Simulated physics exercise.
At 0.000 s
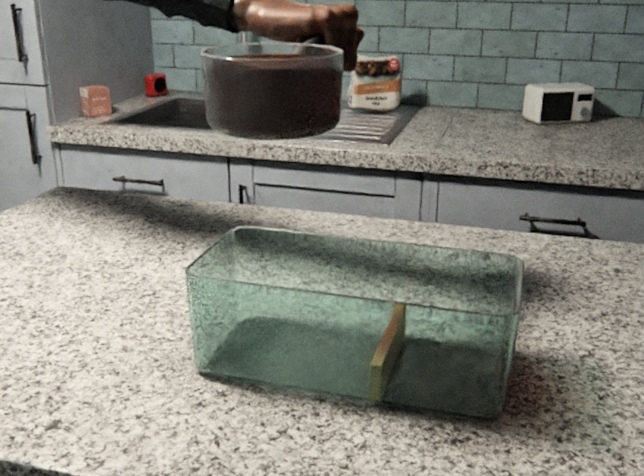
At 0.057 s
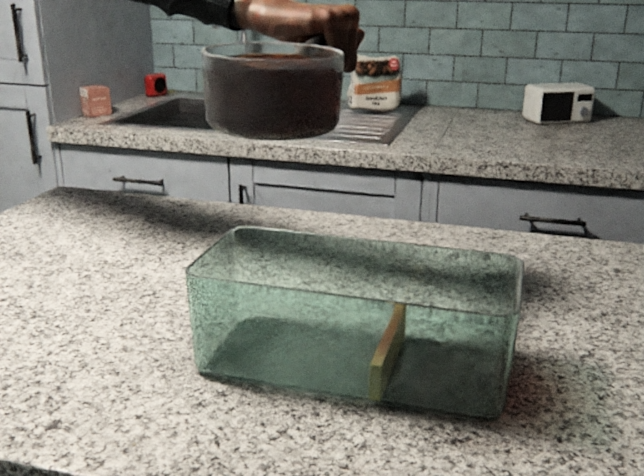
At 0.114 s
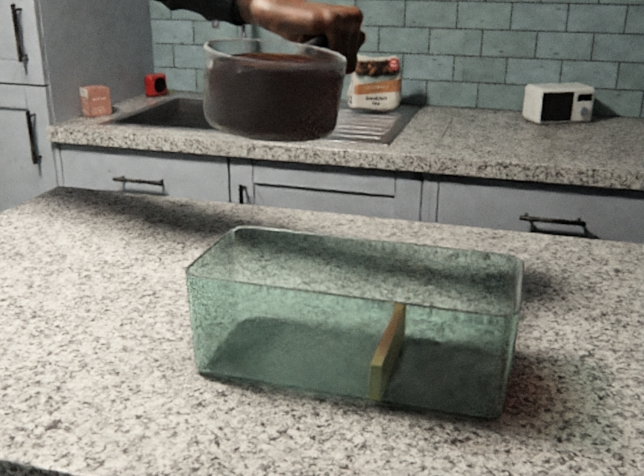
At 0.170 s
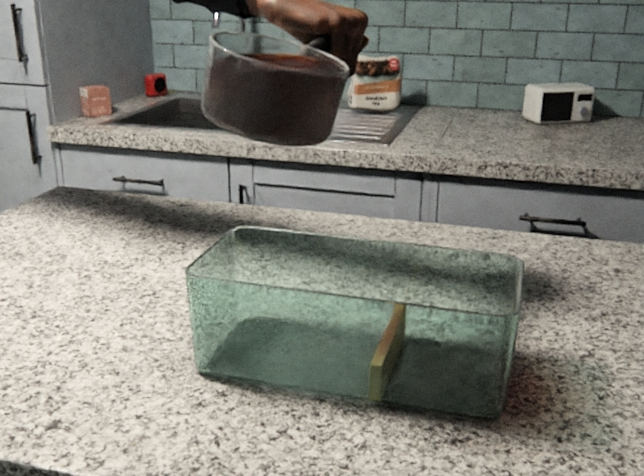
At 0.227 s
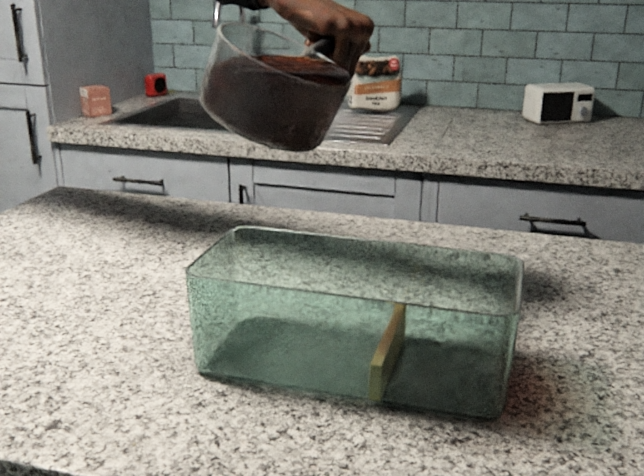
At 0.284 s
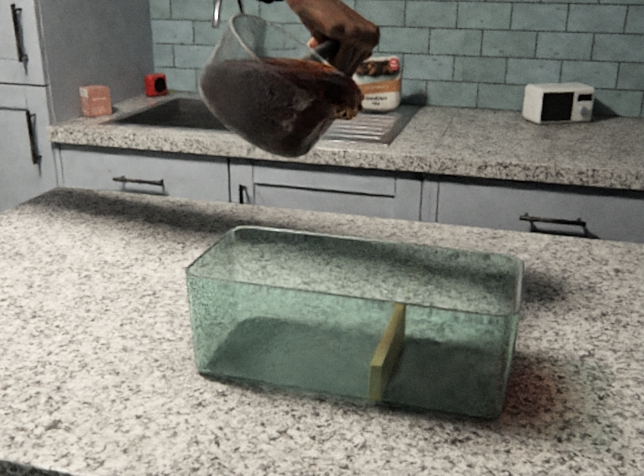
A clear pan of dark reddish-brown liquid, gripped by a hand at the upper left of a grey kitchen seen from slightly above, starts almost level, then tilts steadily down to the right. Below it, a greenish glass basin with a low yellowish divider rests motionless on a speckled counter, before teal tiles and a small white appliance. The liquid slides toward the lowered rim and begins slipping over it, while the camera stays still.
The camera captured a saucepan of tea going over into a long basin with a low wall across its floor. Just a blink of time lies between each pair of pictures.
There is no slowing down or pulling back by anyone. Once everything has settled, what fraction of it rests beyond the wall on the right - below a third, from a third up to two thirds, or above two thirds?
Middling share.
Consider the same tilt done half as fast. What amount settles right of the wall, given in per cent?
I'd estimate about 65 percent ends up there.
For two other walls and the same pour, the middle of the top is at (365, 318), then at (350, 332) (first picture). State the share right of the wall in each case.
Around 75 percent in try one and around 75 percent in try two.
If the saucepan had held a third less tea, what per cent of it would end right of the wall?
The share comes to some 35 parts in a hundred.
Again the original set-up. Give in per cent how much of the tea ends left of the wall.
Around 45 percent.
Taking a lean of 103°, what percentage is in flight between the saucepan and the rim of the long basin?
Roughly 45 %.
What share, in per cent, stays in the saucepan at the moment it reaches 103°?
20 per cent, approximately.
A moment on, the saucepan is tipped right over and 18 per cent is still to pour, 3 is left of the wall and 34 right of it.
Next, the saucepan is tipped right over and 1 per cent is still to pour, 37 is left of the wall and 55 right of it.
Then the saucepan is tipped right over and 0 per cent is still to pour, 45 is left of the wall and 52 right of it.
Later the saucepan is tipped right over and 0 per cent is still to pour, 46 is left of the wall and 52 right of it.
In the end 46 per cent lies left of the wall, 52 right of it and 2 outside.
